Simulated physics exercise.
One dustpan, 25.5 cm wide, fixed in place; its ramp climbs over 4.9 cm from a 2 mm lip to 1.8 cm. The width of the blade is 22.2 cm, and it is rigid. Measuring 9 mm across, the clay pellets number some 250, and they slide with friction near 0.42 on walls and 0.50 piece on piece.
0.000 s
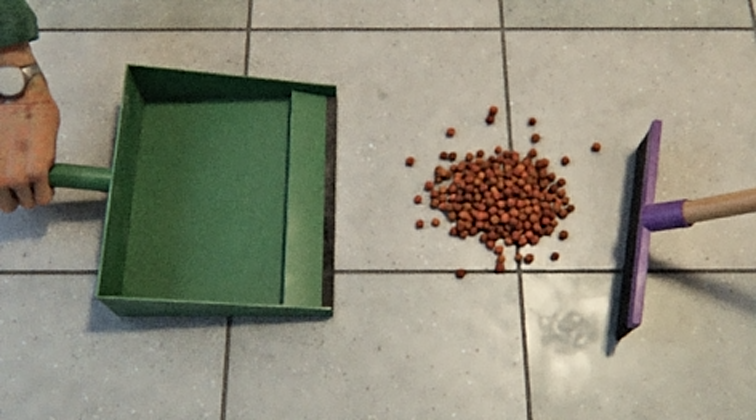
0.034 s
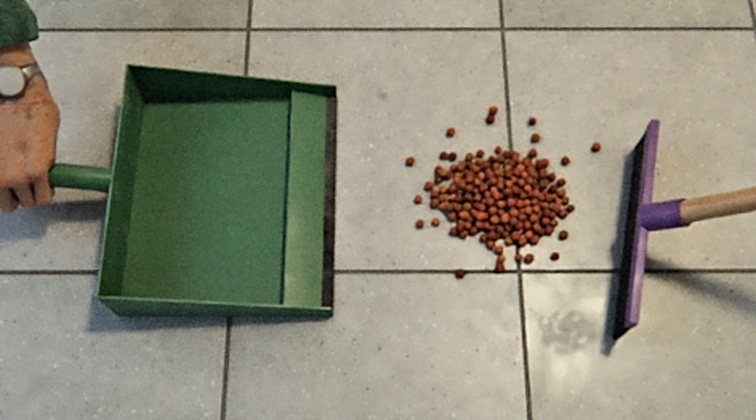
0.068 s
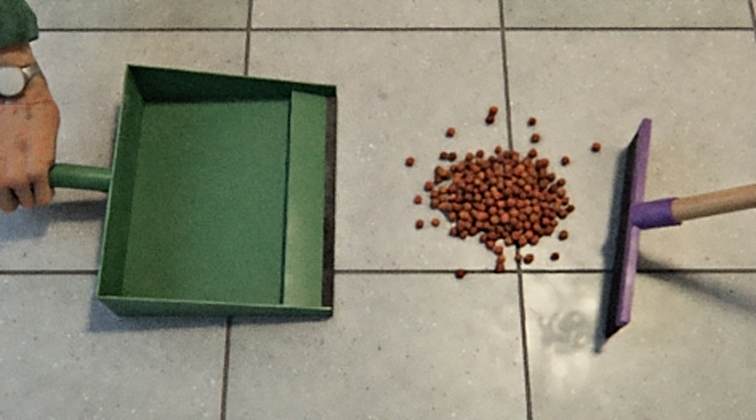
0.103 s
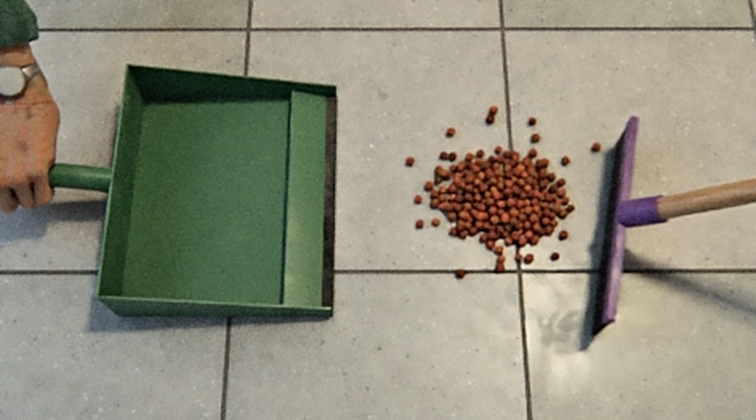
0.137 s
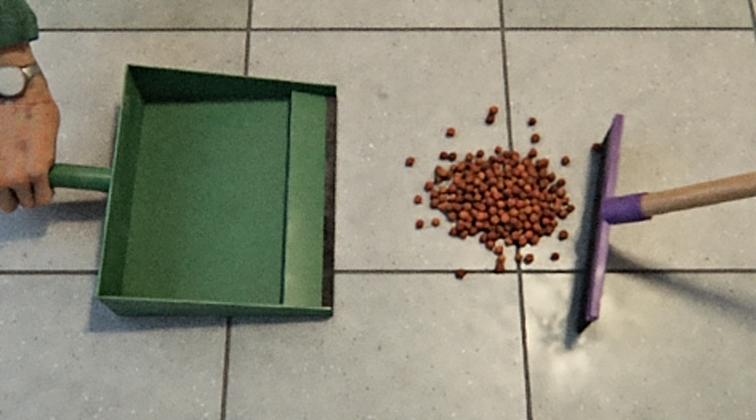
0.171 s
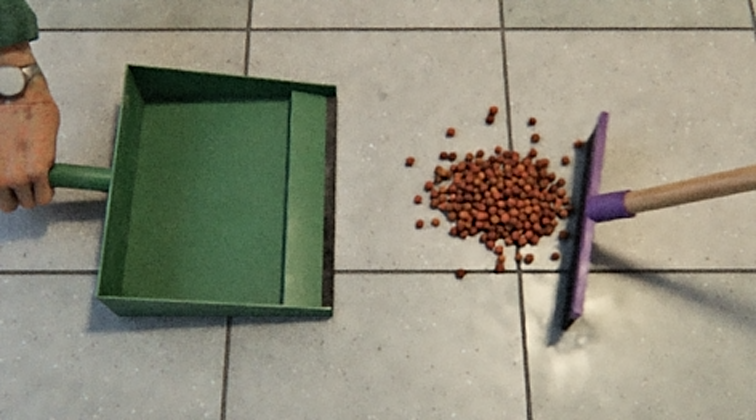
A purple blade on a wooden handle slides left across the grey tiled floor to the near edge of a pile of small reddish-brown pellets, while a hand at the left holds a green dustpan still.
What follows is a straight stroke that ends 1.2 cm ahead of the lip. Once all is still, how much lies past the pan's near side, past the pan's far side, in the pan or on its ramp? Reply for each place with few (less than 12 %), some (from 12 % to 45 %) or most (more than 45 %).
Near side - few; far side - few; pan - some.
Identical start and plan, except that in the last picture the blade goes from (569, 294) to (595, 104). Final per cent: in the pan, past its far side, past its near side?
That ends as pan 30, far 20, and near 0.
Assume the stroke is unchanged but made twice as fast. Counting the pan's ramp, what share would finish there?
It would come to roughly 40 percent.
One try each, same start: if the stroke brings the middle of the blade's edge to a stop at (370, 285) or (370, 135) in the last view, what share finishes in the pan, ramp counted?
Some 10 in a hundred and 35 in a hundred.
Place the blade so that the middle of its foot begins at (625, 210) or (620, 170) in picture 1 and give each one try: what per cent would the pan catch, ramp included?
Around 35 percent, then around 30 percent.
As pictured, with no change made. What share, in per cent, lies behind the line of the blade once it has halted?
Roughly 5 per cent of it.
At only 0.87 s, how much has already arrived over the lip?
About 25 per cent by then.
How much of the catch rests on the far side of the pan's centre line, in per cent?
About 60 per cent.
After 0.42 s, middle of the blade 15 cm from the lip; 0 % over the lip, far side 0 %, near side 0 %.
After 0.58 s, middle of the blade 8 cm from the lip; 0 % over the lip, far side 0 %, near side 0 %.
After 0.87 s, middle of the blade 4 cm from the lip; 25 % over the lip, far side 5 %, near side 0 %.
In the end, at 1.2 s, near side 0 %, far side 5 %, pan 25 %, in front of the lip or behind the blade 70 %.
